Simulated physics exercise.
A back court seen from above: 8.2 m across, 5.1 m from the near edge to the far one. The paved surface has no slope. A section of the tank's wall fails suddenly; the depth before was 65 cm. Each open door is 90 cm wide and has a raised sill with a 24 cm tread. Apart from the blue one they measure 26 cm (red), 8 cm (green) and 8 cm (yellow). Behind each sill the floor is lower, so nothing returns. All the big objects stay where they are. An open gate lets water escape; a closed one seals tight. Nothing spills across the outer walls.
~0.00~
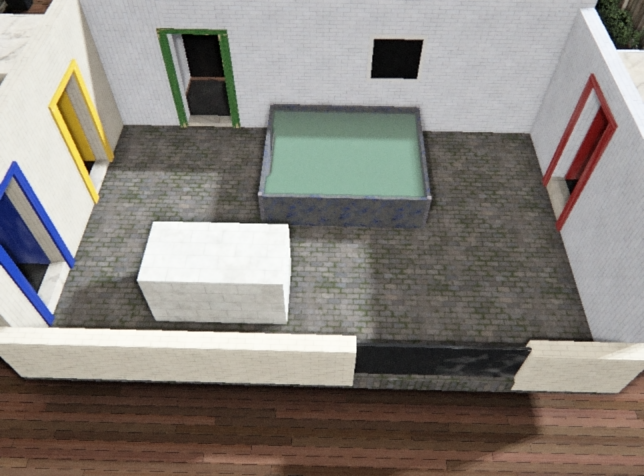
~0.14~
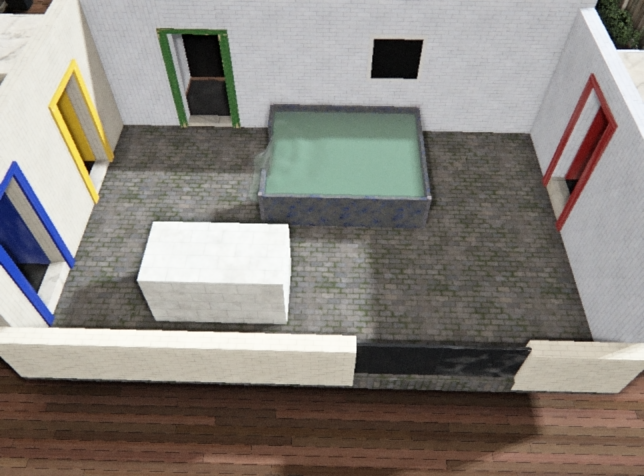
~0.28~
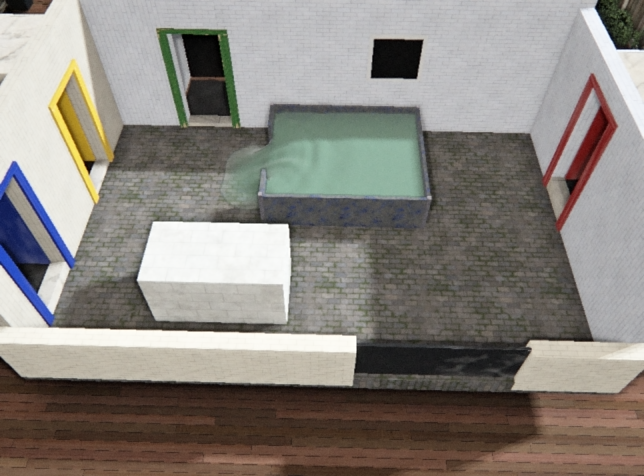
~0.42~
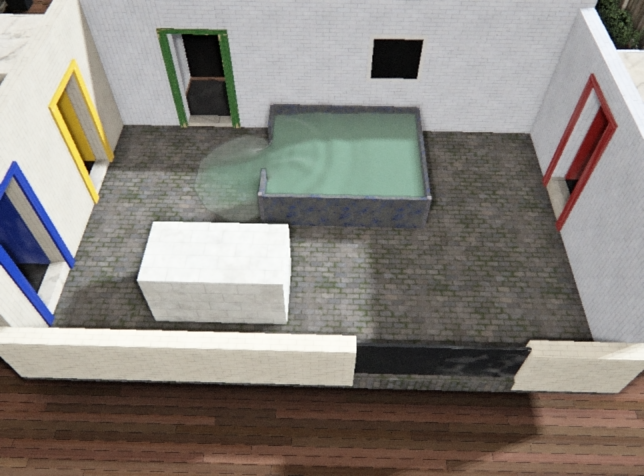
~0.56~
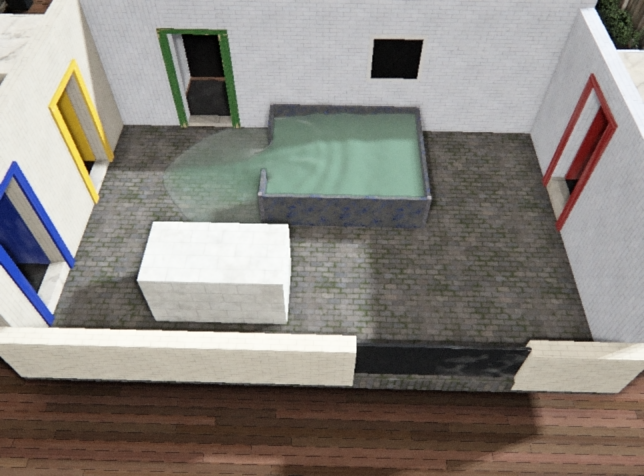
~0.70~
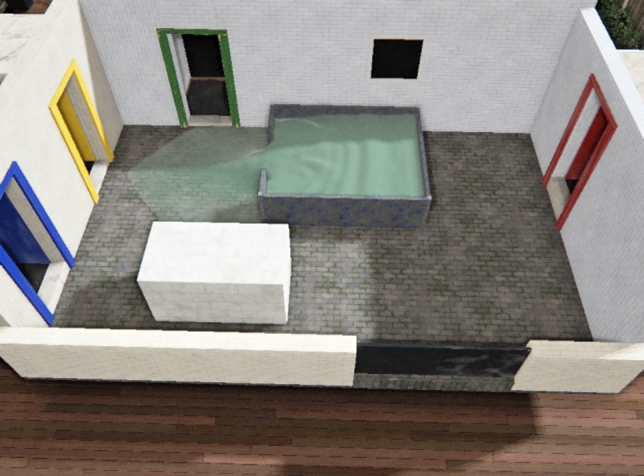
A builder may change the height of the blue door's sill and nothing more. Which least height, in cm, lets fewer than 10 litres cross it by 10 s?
About 18 cm.
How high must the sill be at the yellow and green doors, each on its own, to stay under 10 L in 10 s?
About 30 cm at yellow and 16 cm at green.
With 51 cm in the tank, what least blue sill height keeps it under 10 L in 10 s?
About 14.5 cm.
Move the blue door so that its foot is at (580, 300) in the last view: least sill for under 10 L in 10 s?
Roughly 8.0 cm.
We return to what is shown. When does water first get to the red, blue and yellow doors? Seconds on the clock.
Red 8.0 s, blue 1.8 s, yellow 0.8 s.
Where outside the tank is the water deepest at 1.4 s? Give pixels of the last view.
Near (124, 126).
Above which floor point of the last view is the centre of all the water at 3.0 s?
Near (267, 186).
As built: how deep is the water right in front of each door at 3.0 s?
Depths in cm: Red 0, green 13, blue 15, yellow 27.
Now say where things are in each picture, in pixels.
In the first frame, still water, 65 cm deep, in the tank at (345, 152); the blue door at (36, 255) is dry.
In the second frame, the gap is at (270, 168), the front 0.3 m out at (254, 197); the back of the tank holds 65 cm.
In the third frame, the gap is at (270, 169), the front 0.8 m out at (225, 192); the back of the tank holds 65 cm.
In the fourth frame, the front is at (199, 189), 1.3 m from the gap at (270, 169); 2.1 m2 of floor is wet, 65 cm left at the back.
In the fifth frame, water pours out at (270, 169) and has run 1.9 m, to (167, 176); about 6 cm deep outside, 65 cm at the back.
In the sixth frame, the gap is at (270, 167), the front 2.6 m out at (131, 175); the back of the tank holds 65 cm; 2.1 m in a straight line remain to the blue door at (36, 255).
After 1.4 s water covers 30 % of the floor, deepest (46 cm) near (124, 126); it has not reached the blue door.
After 3.0 s water covers 35 % of the floor, deepest (34 cm) near (97, 199); 15 cm at the blue door, 0 litres in over its 20 cm sill.
After 10.0 s water covers 95 % of the floor, deepest (17 cm) near (124, 126); 16 cm at the blue door, 3 litres in over its 20 cm sill.
At the blue door as built, the water arrived by 1.8 s and peaked near 22 cm at 6.8 s.
With a sill of 14.5 cm, 37 litres would have come in within the 10 s; with 20 cm, 3 litres. So under 10 litres takes about 18 cm.
